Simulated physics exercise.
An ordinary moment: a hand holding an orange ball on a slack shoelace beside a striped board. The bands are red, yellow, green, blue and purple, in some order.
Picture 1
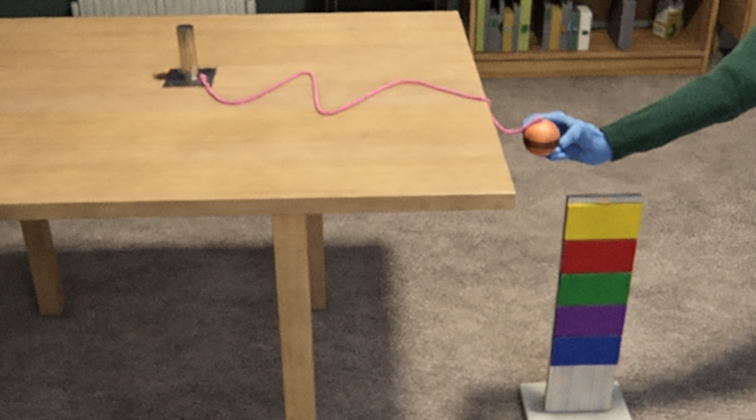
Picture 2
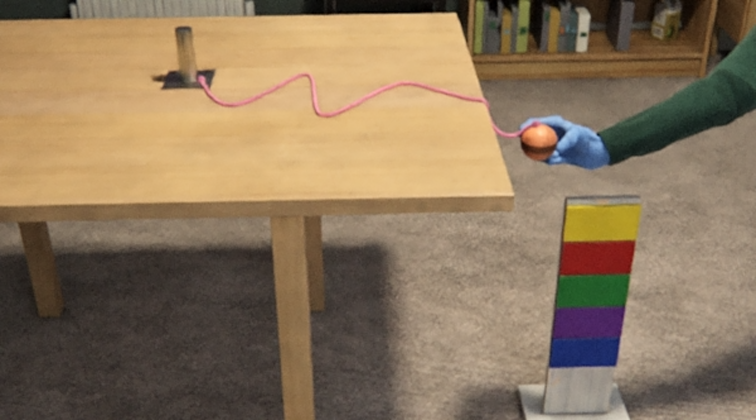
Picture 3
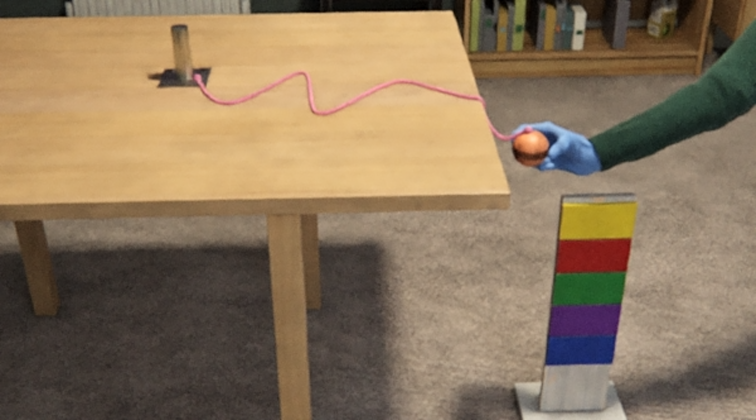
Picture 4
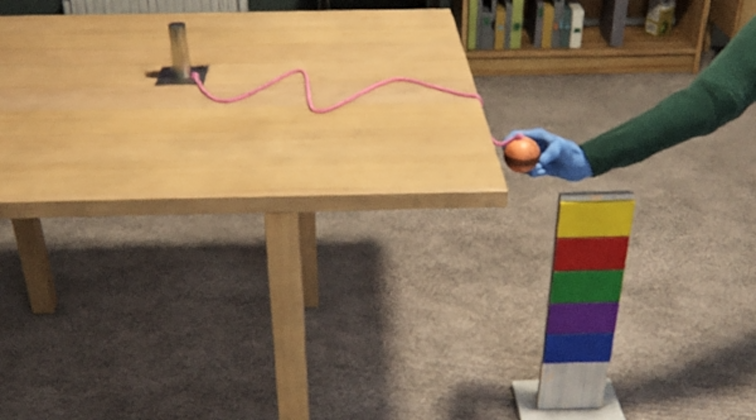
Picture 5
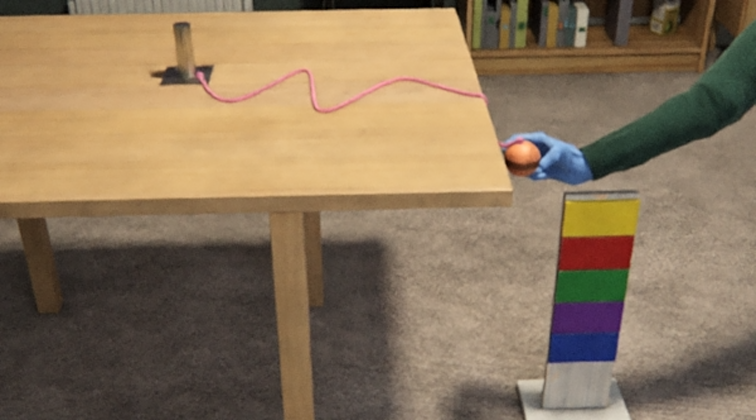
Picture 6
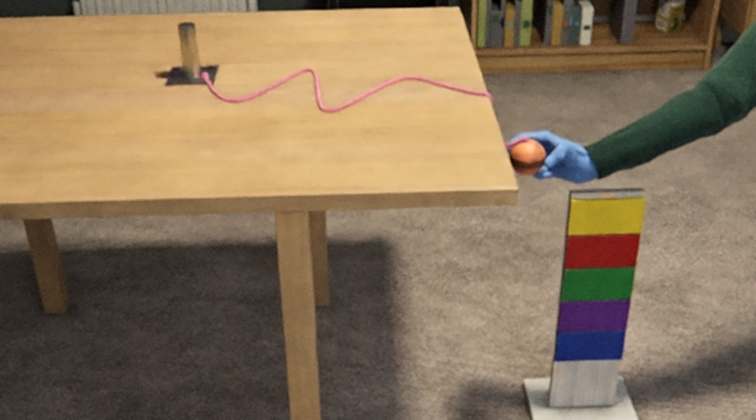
A gloved hand holding an orange ball, tied to a slack pink shoelace running across a wooden table from a small post, drifts slightly down and left toward the table's edge. It then stays nearly still beside the upright board of colored bands, while the view shifts slightly.
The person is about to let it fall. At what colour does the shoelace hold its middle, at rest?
The shoelace holds its middle at blue.
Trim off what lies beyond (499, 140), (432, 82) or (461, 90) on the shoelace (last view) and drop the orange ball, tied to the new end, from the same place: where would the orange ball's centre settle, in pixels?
Near (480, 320), (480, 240) and (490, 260).
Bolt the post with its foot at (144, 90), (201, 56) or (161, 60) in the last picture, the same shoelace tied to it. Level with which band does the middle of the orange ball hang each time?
Taking them in turn: Purple; blue; purple.
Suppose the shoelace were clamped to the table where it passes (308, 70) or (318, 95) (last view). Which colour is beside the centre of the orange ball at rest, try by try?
Try by try: Green; red.
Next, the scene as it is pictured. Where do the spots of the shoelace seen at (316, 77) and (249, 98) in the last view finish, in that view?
They go to (403, 85) and to (295, 79).
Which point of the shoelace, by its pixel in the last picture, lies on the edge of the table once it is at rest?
The one at (325, 110).
Soon after, ball near (455, 322); level with blue.
Then, ball near (483, 336); level with blue.
At rest, ball near (470, 335); level with blue. At blue.
